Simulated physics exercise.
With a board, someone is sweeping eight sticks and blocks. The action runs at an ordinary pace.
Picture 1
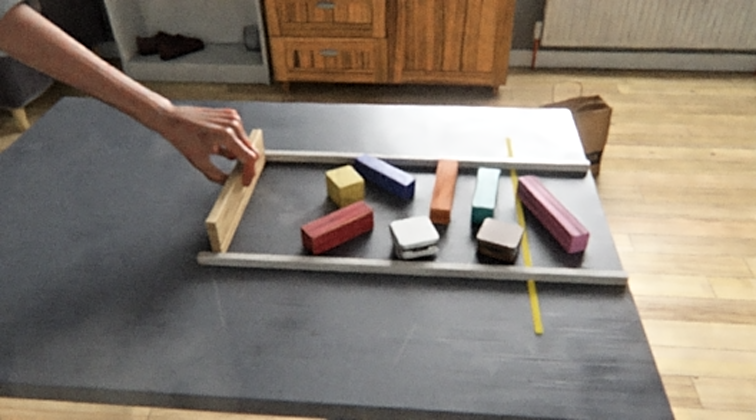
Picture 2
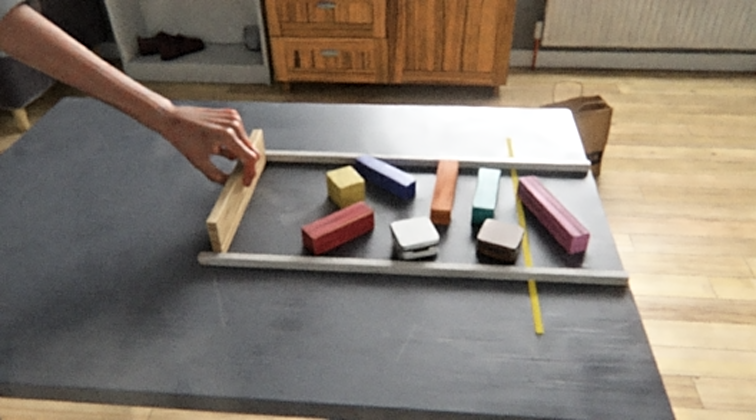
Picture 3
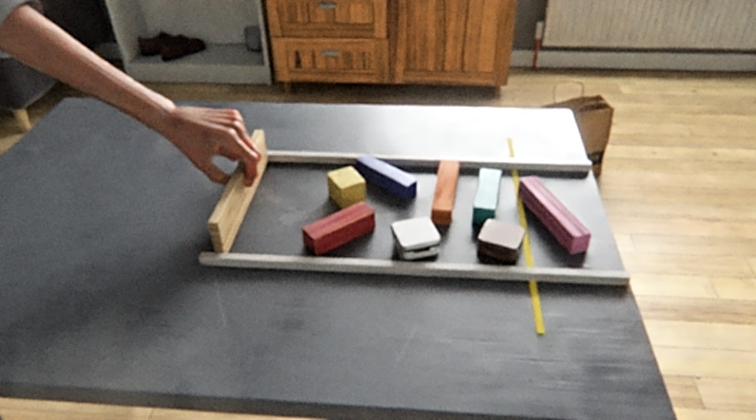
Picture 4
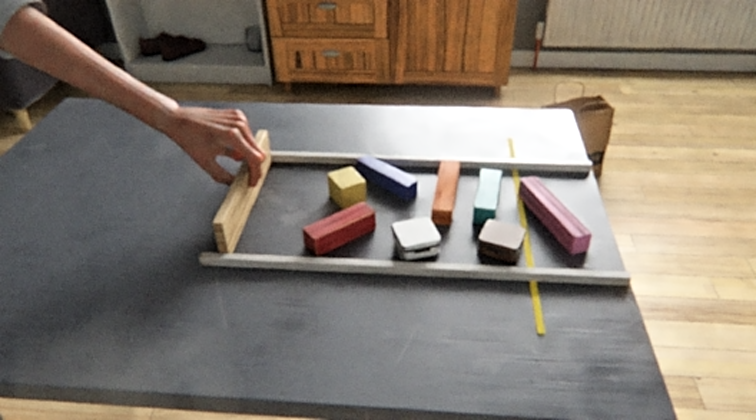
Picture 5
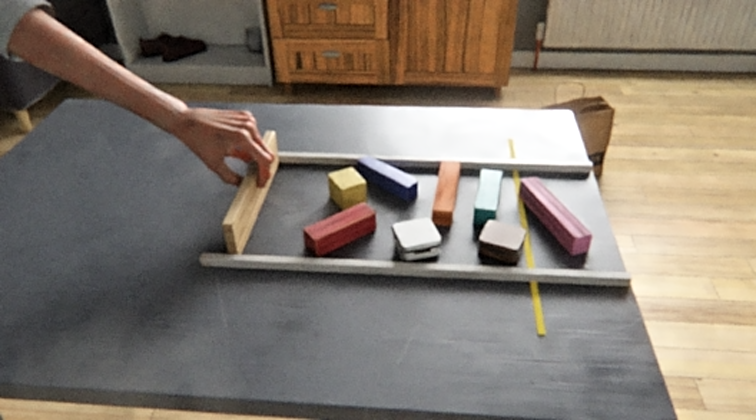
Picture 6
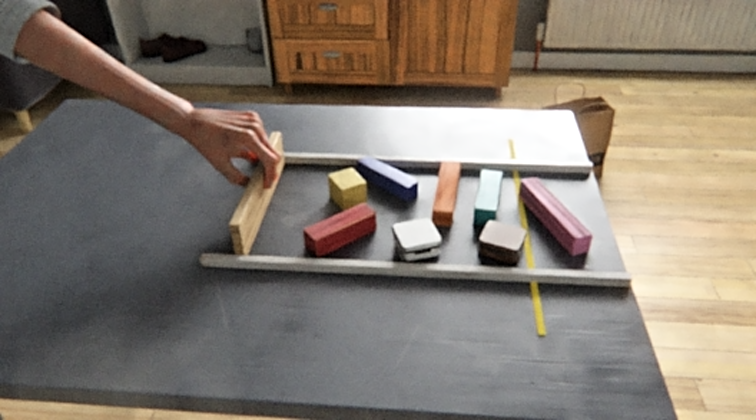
A hand held a wooden board upright at the left end of two rails on a dark table, then slid it slightly right, while the eight colourful sticks and blocks ahead stayed practically still.
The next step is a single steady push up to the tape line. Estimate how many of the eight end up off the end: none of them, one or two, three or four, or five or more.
One or two.
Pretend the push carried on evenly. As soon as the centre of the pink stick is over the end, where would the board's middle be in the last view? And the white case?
Middle approx. at (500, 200), then approx. at (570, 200).
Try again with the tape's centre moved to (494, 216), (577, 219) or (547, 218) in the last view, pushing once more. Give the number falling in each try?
First 0, then 5, then 3.
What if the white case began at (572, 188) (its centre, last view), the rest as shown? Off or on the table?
In that case it goes down.
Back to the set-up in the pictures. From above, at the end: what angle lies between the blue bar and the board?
Misalignment: Close to 30°.
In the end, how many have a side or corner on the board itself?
It touches 3.
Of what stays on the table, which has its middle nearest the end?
Turquoise bar.
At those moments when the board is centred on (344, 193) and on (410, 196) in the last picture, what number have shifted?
The count reaches 2 first and 6 second.
Early on, none off yet; pink stick at rest near (553, 214); brown case at rest near (502, 244); turquoise bar at rest near (488, 197).
A while later, none off yet; pink stick moving near (559, 213); brown case travelled a little near (524, 242); turquoise bar travelled a little near (525, 196).
Finally, the number that fall off is one or two; lost, pink stick.
